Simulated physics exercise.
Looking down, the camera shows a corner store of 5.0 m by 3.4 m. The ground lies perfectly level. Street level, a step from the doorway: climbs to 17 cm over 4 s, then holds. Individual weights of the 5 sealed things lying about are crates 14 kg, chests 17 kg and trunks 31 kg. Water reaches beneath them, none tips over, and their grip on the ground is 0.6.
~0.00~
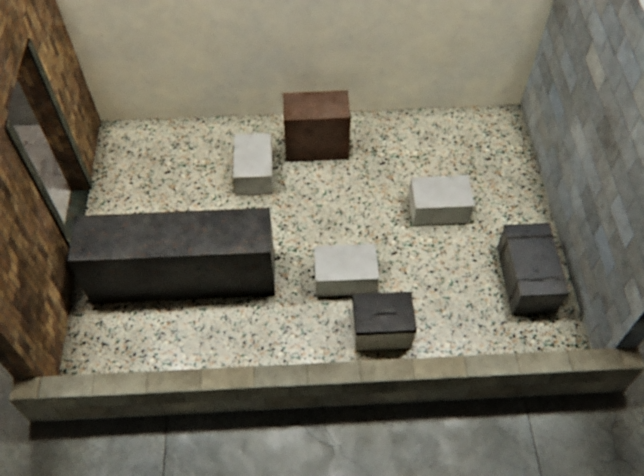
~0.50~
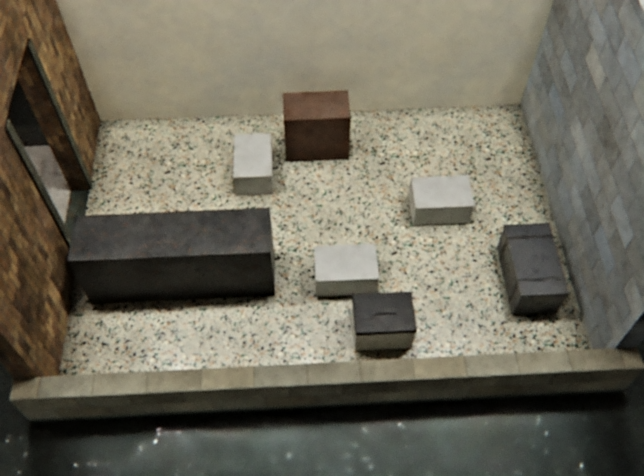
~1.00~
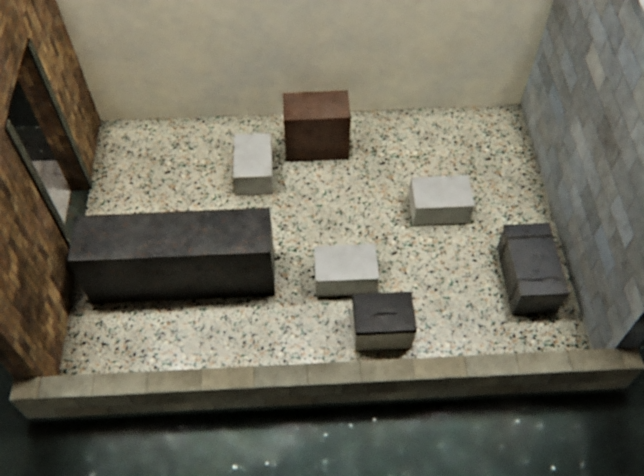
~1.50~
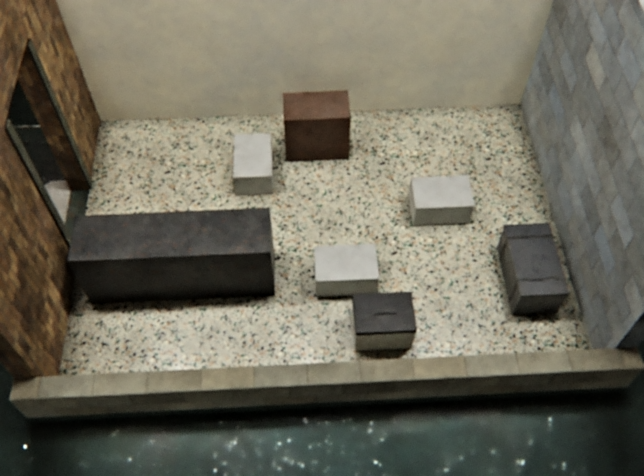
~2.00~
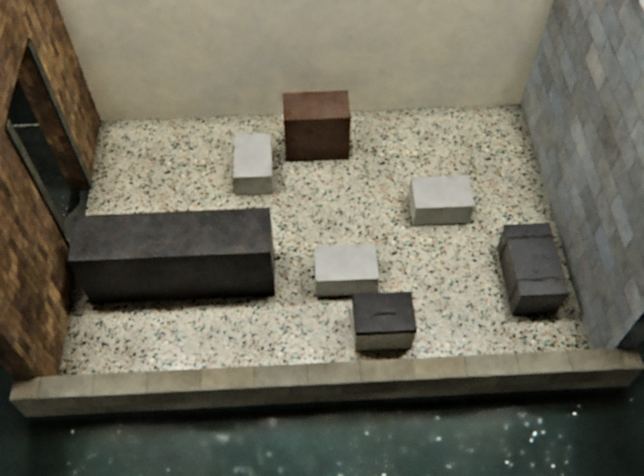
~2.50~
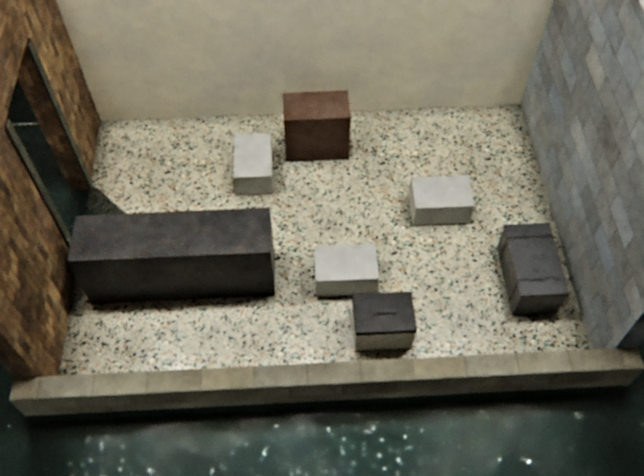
We see boxes and blocks sitting still on a speckled floor while dark, glinting water covers the grey ground outside the low front wall, then rises in the left doorway and spreads slightly inside behind the long dark block.
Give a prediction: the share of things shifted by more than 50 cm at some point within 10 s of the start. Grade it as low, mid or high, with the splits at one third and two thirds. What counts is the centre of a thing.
Grade: Low, under a third.
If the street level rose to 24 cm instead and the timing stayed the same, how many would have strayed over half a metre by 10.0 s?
Then the count would be 2.
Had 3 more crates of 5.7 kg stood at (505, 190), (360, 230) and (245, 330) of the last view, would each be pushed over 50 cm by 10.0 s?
Result by item, in order: Inside the cutoff, inside the cutoff, inside the cutoff.
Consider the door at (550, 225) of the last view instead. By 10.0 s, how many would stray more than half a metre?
Then it comes to 1 of them.
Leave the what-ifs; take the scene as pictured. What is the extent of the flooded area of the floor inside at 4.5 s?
Roughly 4.0 m2.
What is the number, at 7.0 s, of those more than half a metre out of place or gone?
The count is 0.
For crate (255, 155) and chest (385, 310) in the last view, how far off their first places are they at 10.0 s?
20 cm and 0 cm respectively.
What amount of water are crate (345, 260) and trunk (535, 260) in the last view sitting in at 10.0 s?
I'd put it at 3 cm and 4 cm respectively.
After 3.5 s 0 of 5 are over 50 cm from their spots; 0 afloat.
After 4.5 s 0 of 5 are over 50 cm from their spots; 0 afloat.
After 7.0 s 0 of 5 are over 50 cm from their spots; 0 afloat.
After 10.0 s 0 of 5 are over 50 cm from their spots, and 0 have been at some point; 0 afloat.
